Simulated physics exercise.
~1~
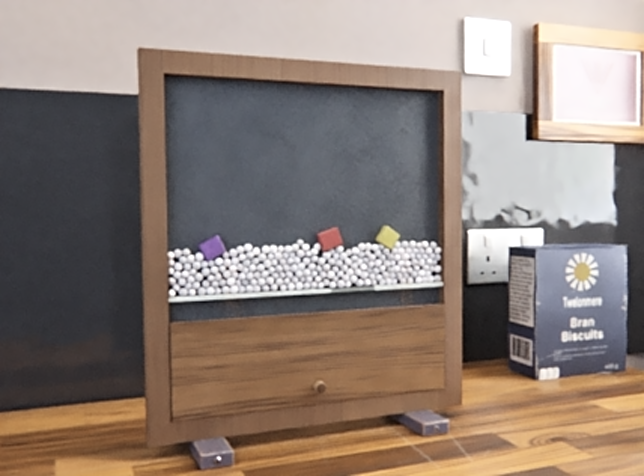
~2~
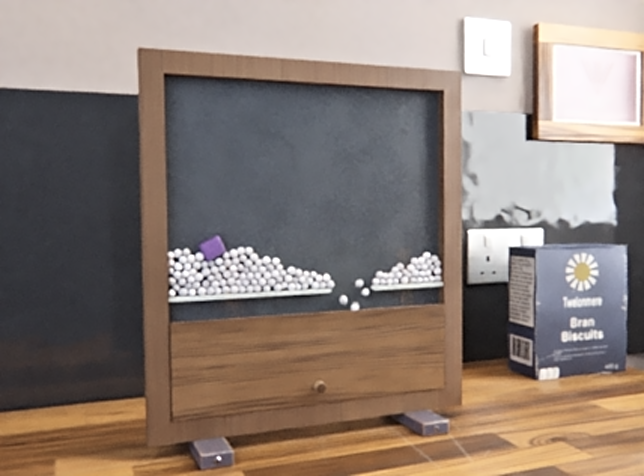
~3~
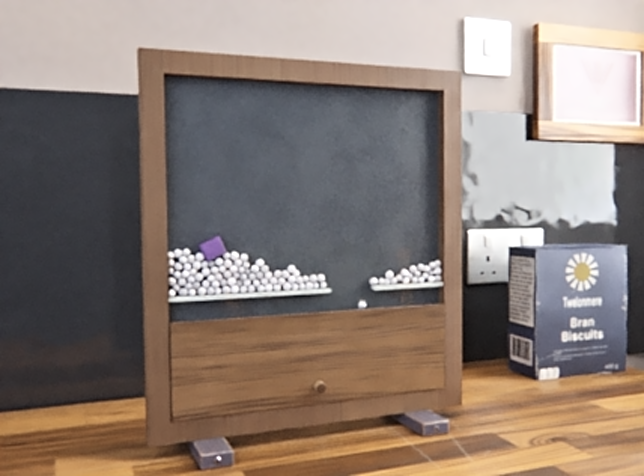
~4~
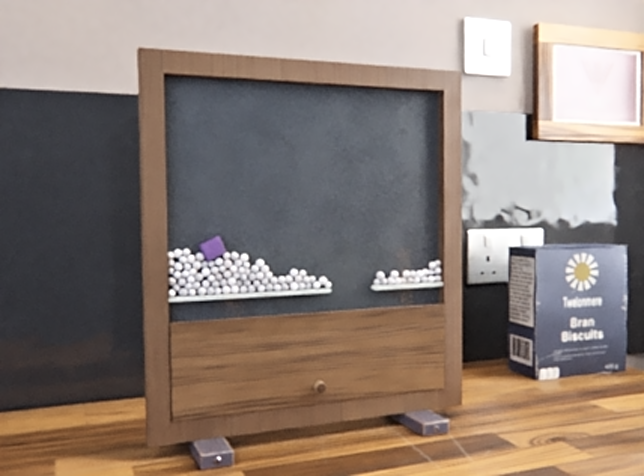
White beads draining through a gap in a wooden box's shelf, red and yellow blocks disappearing, purple block staying on the left heap.
